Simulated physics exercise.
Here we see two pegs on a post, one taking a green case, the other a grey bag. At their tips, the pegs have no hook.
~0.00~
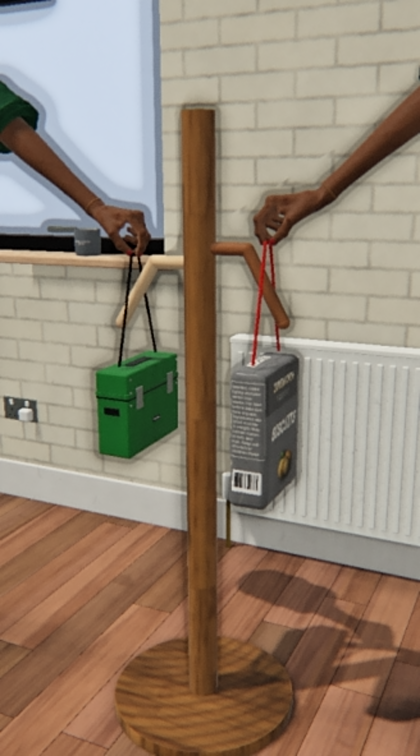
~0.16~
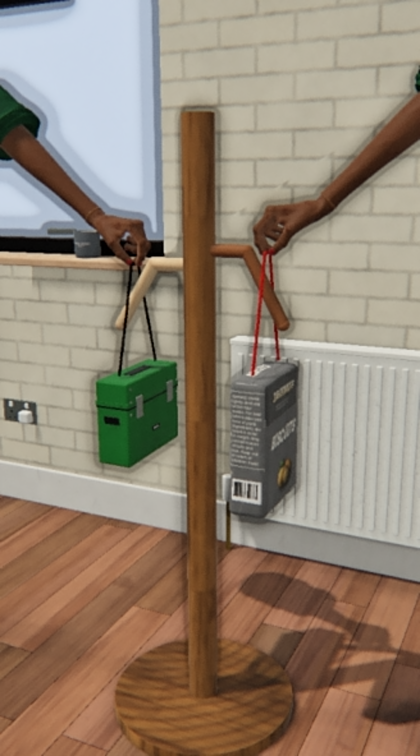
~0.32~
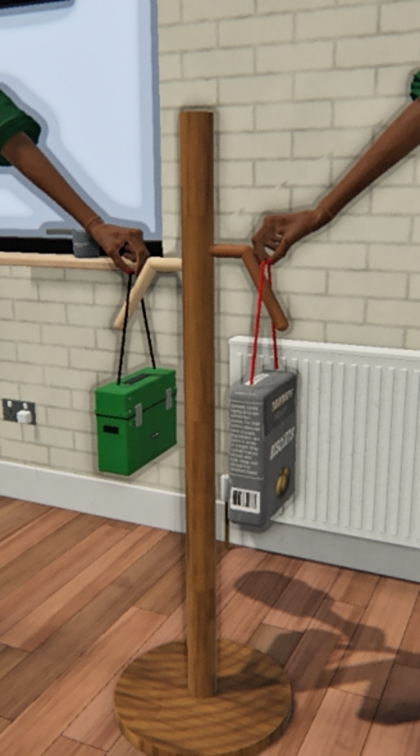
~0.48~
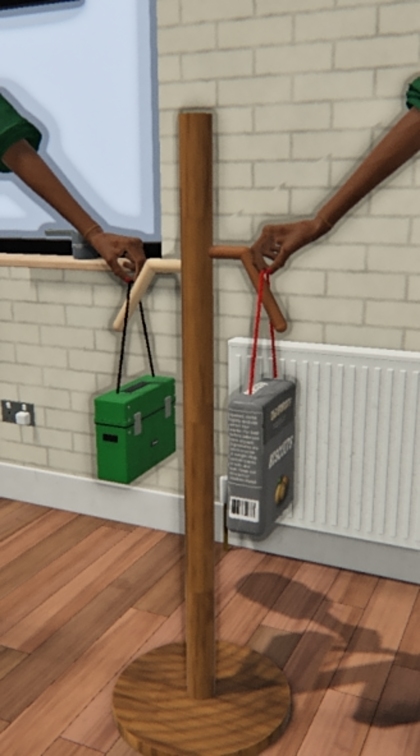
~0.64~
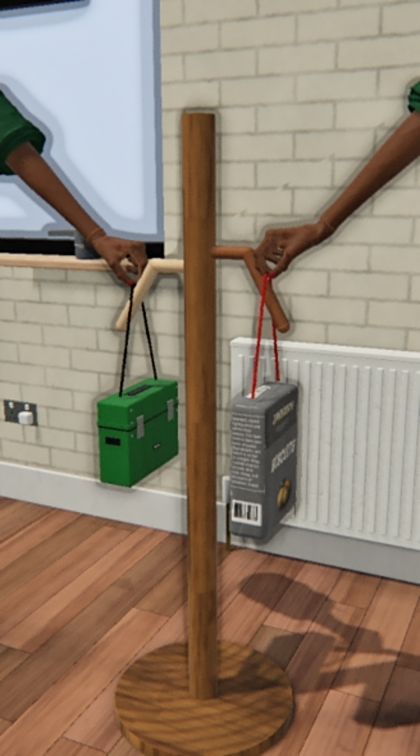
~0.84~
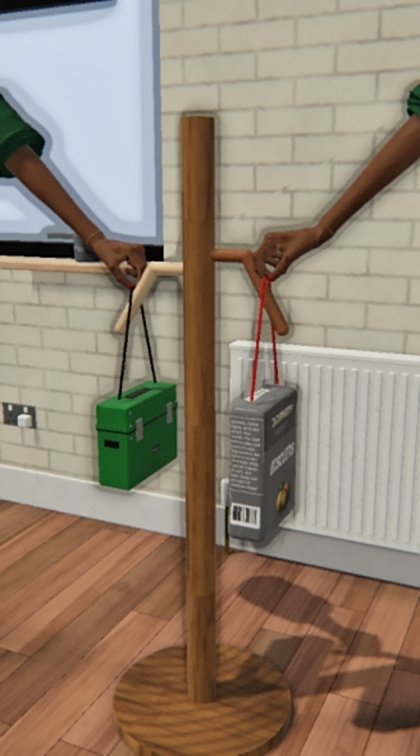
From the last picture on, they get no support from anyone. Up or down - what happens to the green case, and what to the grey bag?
At the end, the green case falls away. The grey bag falls away.
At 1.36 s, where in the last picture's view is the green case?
Its middle lies around pixel (187, 666).
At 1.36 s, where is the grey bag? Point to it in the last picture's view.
Around (260, 657).
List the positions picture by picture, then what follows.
In the first frame, green case (140, 402); grey bag (265, 429); left peg tip (122, 323); right peg tip (283, 323).
In the second frame, green case (140, 411); grey bag (265, 438).
In the third frame, green case (139, 419); grey bag (264, 447).
In the fourth frame, green case (138, 427); grey bag (263, 455).
In the fifth frame, green case (140, 430); grey bag (265, 459).
In the sixth frame, green case (139, 433); grey bag (264, 462); left peg tip (121, 329), sloping steeply down; right peg tip (282, 329), sloping steeply down.
After 1.12 s, green case falling near (142, 536); grey bag falling near (262, 572).
After 1.36 s, green case on the floor near (187, 666); grey bag on the floor near (260, 658).
After 1.64 s, green case on the floor near (206, 685); grey bag on the floor near (269, 668).
At rest, green case on the floor near (206, 685); grey bag on the floor near (261, 666). The green case comes down and the grey bag slips off its peg.
